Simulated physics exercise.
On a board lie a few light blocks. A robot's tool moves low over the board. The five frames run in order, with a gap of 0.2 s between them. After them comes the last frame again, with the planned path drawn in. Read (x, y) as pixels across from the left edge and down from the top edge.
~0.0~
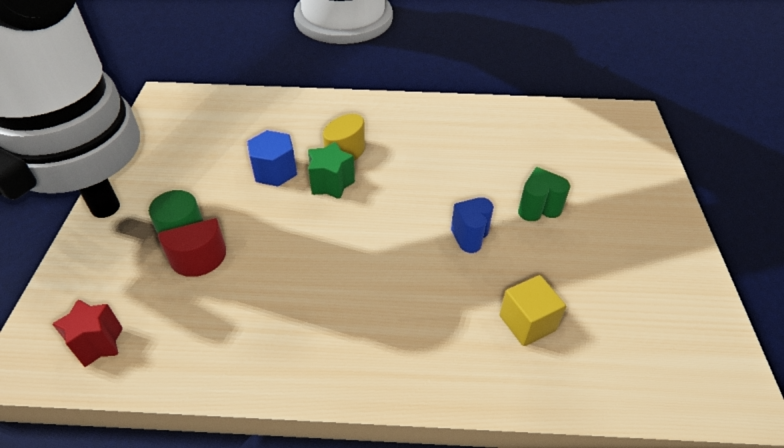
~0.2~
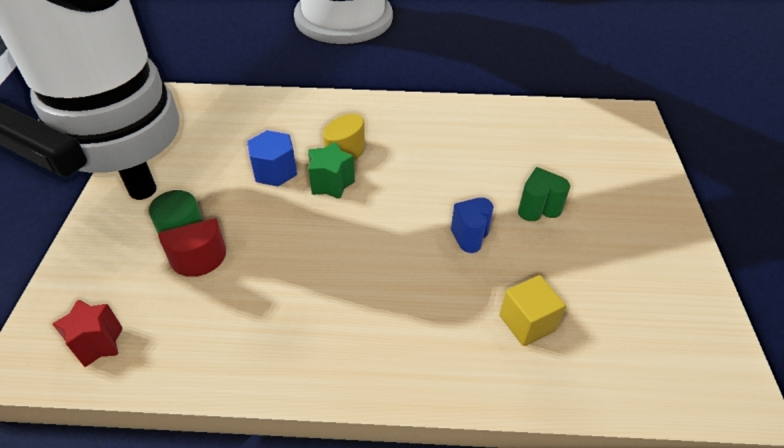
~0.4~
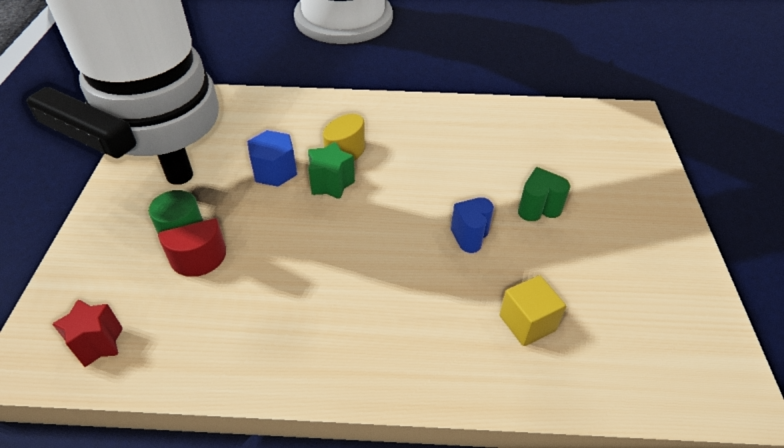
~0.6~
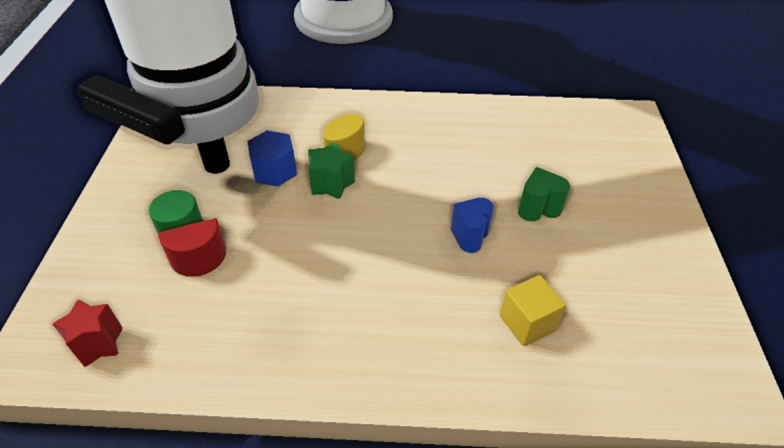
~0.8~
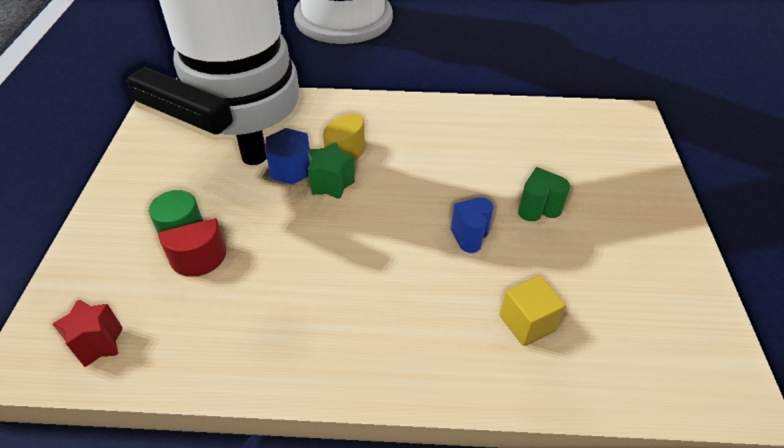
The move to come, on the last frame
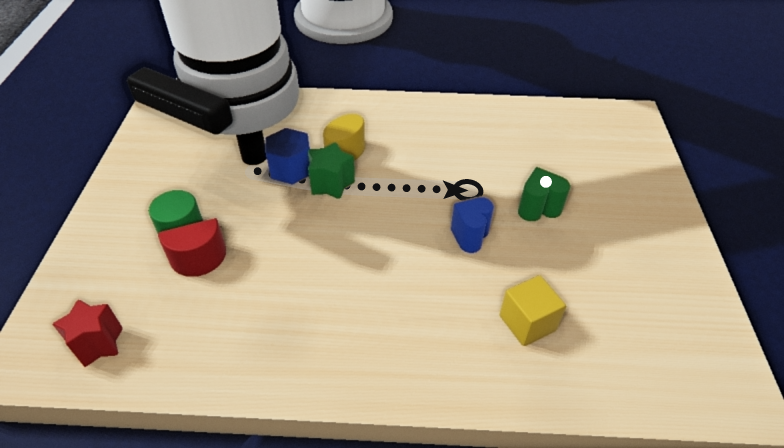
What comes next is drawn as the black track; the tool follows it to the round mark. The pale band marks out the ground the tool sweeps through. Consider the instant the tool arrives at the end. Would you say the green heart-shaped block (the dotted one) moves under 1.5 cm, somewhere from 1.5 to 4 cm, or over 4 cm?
Once the path is done, the green heart-shaped block lies within 1.5 cm of its present place.
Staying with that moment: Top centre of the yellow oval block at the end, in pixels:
I'd place it at (371, 109), taking the centre of its top.
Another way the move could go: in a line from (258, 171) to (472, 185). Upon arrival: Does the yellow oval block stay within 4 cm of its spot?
No, that is not what happens.
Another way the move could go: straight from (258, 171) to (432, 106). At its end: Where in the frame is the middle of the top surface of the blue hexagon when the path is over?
It should be at about (346, 135).
The line goes from (258, 171) via (360, 186), ending at (468, 190); the dot is on the green heart-shaped block.
What follows on the original path. One third of the way, tool at (324, 170); blue hexagon at (342, 137), turned 40° anticlockwise; green star block at (360, 161), turned 70° clockwise; yellow oval block at (368, 114), turned 30° anticlockwise.
Two thirds of the way, tool at (397, 174); blue hexagon at (354, 136), turned 75° anticlockwise; green star block at (428, 166), turned 90° clockwise; yellow oval block at (371, 109), turned 30° anticlockwise.
At the end, tool at (470, 177); blue hexagon at (354, 136), turned 75° anticlockwise; green star block at (502, 172), turned 100° clockwise; yellow oval block at (371, 109), turned 30° anticlockwise; green heart-shaped block unmoved.
